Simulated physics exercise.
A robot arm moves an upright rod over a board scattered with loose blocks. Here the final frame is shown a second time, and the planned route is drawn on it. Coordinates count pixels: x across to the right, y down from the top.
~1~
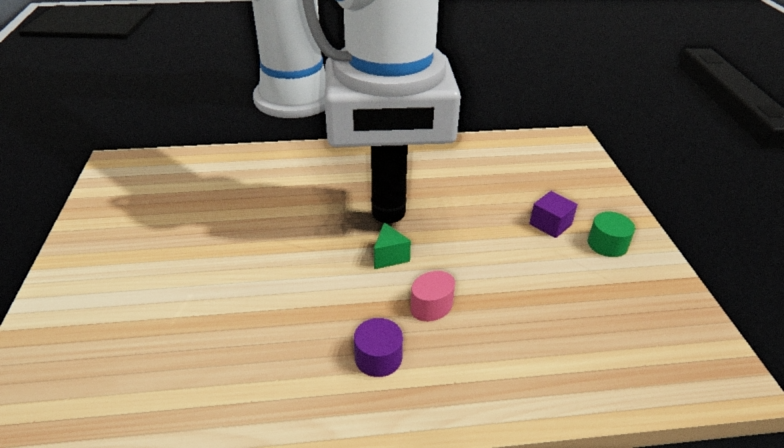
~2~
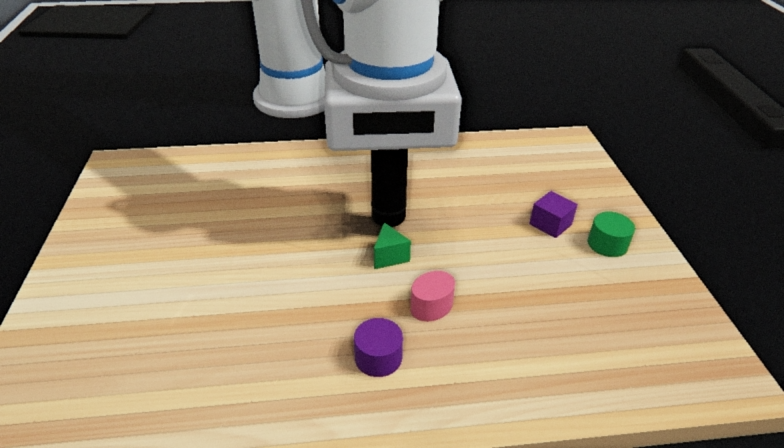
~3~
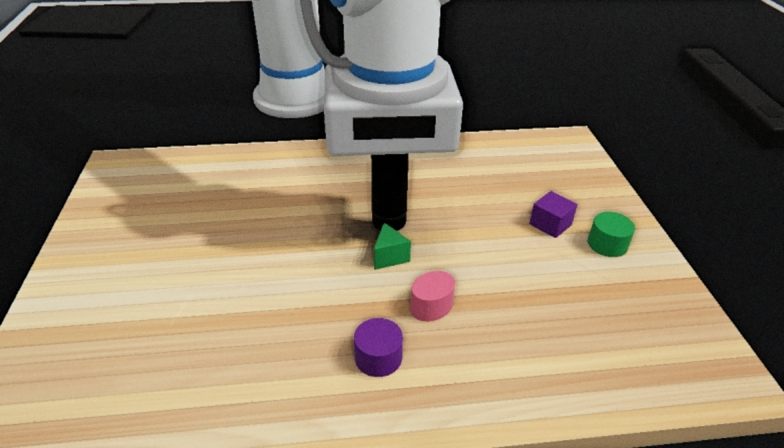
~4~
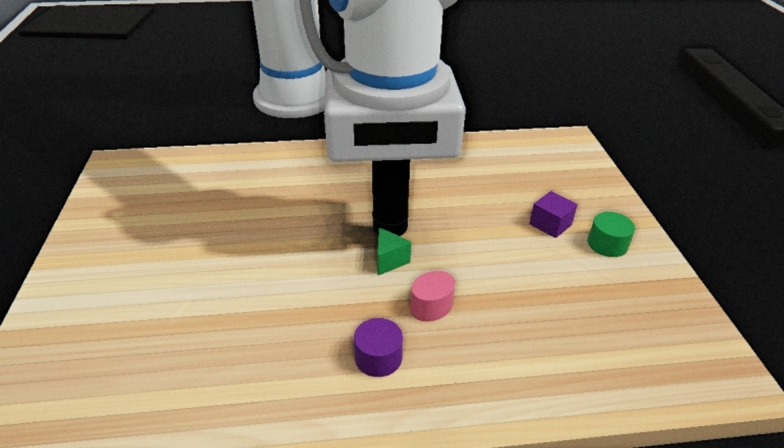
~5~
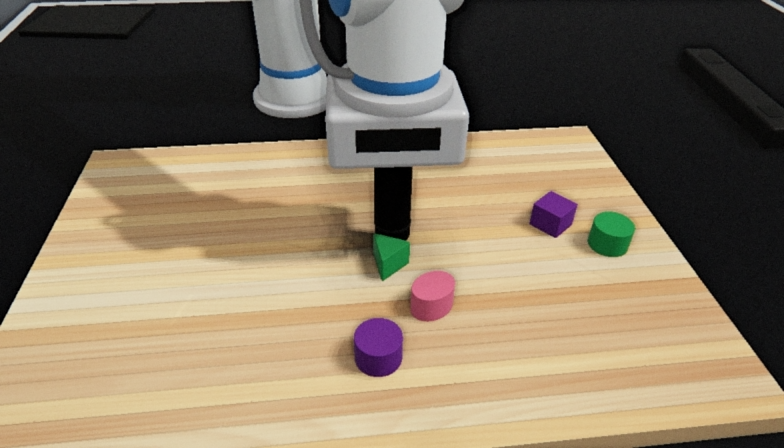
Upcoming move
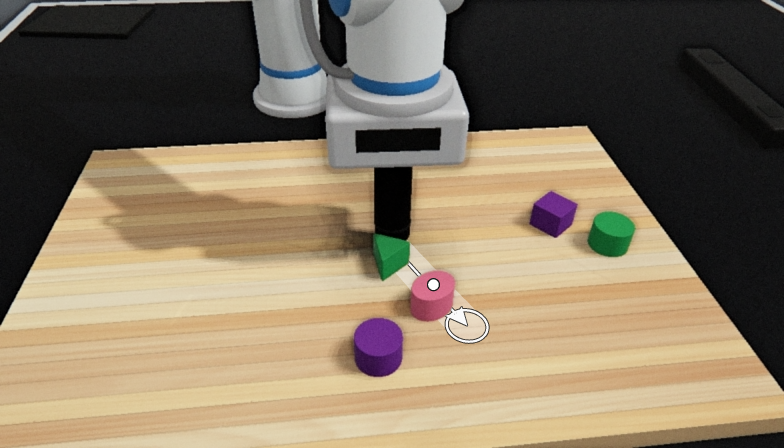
A white robot arm with blue bands holds a black rod upright over a pale striped wooden board, seen from a fixed, raised view in front. A green triangular block sits by the rod's tip, with a pink oval and purple cylinder nearer the viewer, and a purple cube and green cylinder to the right. The rod edges slightly forward, nudging and turning the green triangle while the others stay still.
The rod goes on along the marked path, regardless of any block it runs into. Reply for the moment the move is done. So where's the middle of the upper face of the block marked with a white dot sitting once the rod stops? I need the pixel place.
The middle of the upper face of the block marked with a white dot will lie at about (449, 330) in the picture.
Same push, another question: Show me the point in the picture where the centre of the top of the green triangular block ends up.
It comes to (394, 266).
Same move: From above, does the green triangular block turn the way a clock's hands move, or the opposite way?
Its spin: Clockwise.
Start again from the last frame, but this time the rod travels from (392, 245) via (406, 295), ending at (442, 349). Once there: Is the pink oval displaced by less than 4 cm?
I expect not.
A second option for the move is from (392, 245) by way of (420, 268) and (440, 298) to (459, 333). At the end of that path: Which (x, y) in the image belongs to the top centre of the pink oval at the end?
Most likely (435, 334).
The drawn path runs from (392, 245) to (467, 326); the dot is on the pink oval.
What follows on the original path. One third of the way, rod at (415, 259); green triangular block at (394, 265), turned 35° clockwise.
Two thirds of the way, rod at (441, 286); green triangular block at (394, 266), turned 40° clockwise; pink oval at (441, 304), turned 30° clockwise.
At the end, rod at (469, 315); purple circular block not moved; green triangular block at (394, 266), turned 40° clockwise; pink oval at (449, 330), turned 95° clockwise.
